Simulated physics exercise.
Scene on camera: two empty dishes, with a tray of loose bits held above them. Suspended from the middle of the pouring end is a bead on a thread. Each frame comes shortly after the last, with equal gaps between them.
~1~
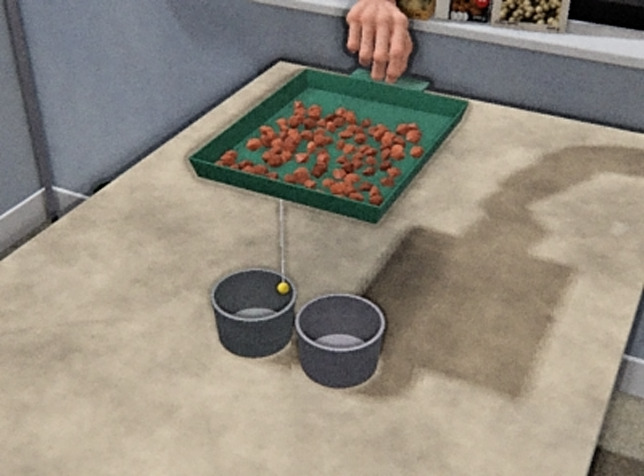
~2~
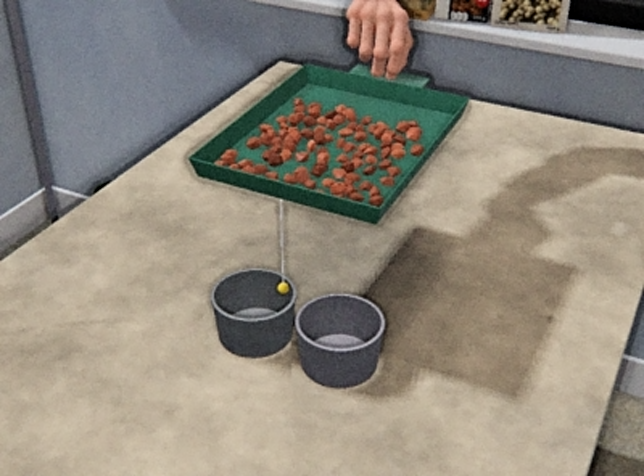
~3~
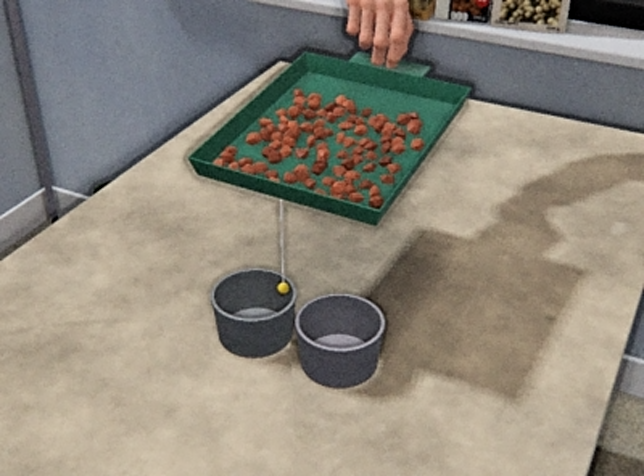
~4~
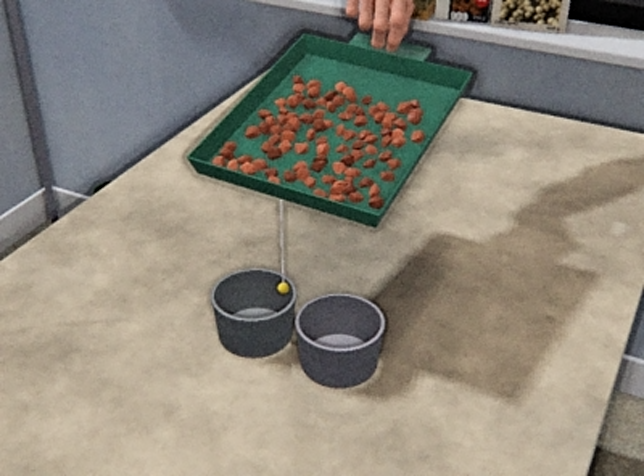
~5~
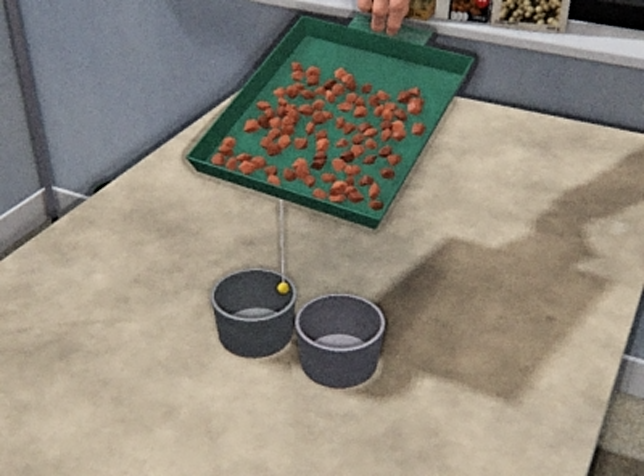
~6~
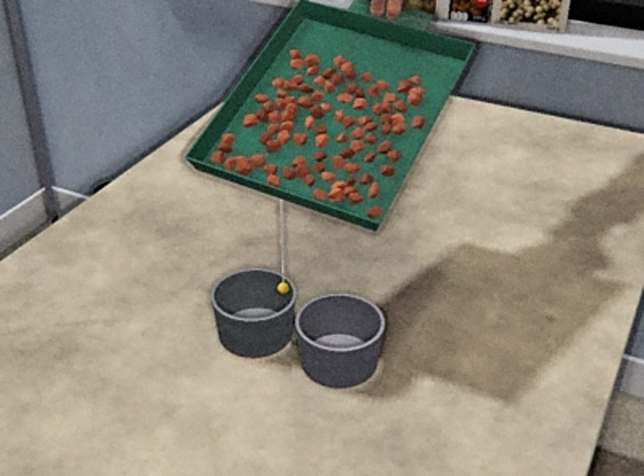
A hand raising the back of a green tray of reddish-brown bits, tilting it above two empty dark dishes and a hanging bead.
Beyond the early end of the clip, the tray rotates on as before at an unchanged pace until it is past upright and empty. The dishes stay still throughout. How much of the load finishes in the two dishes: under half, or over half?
Under half.
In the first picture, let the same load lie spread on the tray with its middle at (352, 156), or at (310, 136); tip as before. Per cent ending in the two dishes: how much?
It comes to about 20 per cent the first time and about 30 per cent the second.
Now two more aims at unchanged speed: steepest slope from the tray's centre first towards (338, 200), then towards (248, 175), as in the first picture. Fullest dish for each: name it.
Result - first place: The right side, second place: The left side.
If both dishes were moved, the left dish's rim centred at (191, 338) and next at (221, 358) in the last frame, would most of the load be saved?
The dishes end up with the lesser share in the first try and the lesser share in the second.
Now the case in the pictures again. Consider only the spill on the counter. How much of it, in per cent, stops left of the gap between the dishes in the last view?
Estimate: Near 60 per cent.
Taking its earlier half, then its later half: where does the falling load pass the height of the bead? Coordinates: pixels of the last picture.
Starting near (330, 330), moving on to near (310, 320).
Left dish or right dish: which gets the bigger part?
It turns out to be the right-positioned one.
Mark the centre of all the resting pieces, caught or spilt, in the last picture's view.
Roughly at pixel (311, 393).
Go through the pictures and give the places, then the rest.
The first frame shows corners of the pouring end at (197, 157) and (377, 203), level; middle of the load at (322, 154), bits of crushed brick; left dish at (234, 333); right dish at (321, 363); bead on its thread at (284, 288).
The second frame shows corners of the pouring end at (196, 157) and (377, 204), level; middle of the load at (322, 152).
The third frame shows corners of the pouring end at (196, 156) and (376, 206), tipped barely, lowest at the right corner; middle of the load at (322, 148).
The fourth frame shows corners of the pouring end at (195, 155) and (376, 210), tipped a little, lowest at the right corner; middle of the load at (322, 142).
The fifth frame shows corners of the pouring end at (194, 155) and (376, 213), tipped clearly, lowest at the right corner; middle of the load at (321, 136).
The sixth frame shows corners of the pouring end at (193, 155) and (375, 216), tipped clearly, lowest at the right corner; middle of the load at (321, 130), a small part on the move; left dish at (234, 333); right dish at (321, 363).
Soon after the last picture, tray tipped steeply; nearly all on the tray; a stray few in the air.
A little later, tray tipped past a quarter turn; about a quarter on the tray; a small part in the right dish; about a third outside both; about a quarter in the air.
Later still, tray tipped past a quarter turn; about a third in the right dish; about two thirds outside both.
At rest, tray tipped past a quarter turn; about a third in the right dish; none in the left dish; about two thirds outside both.
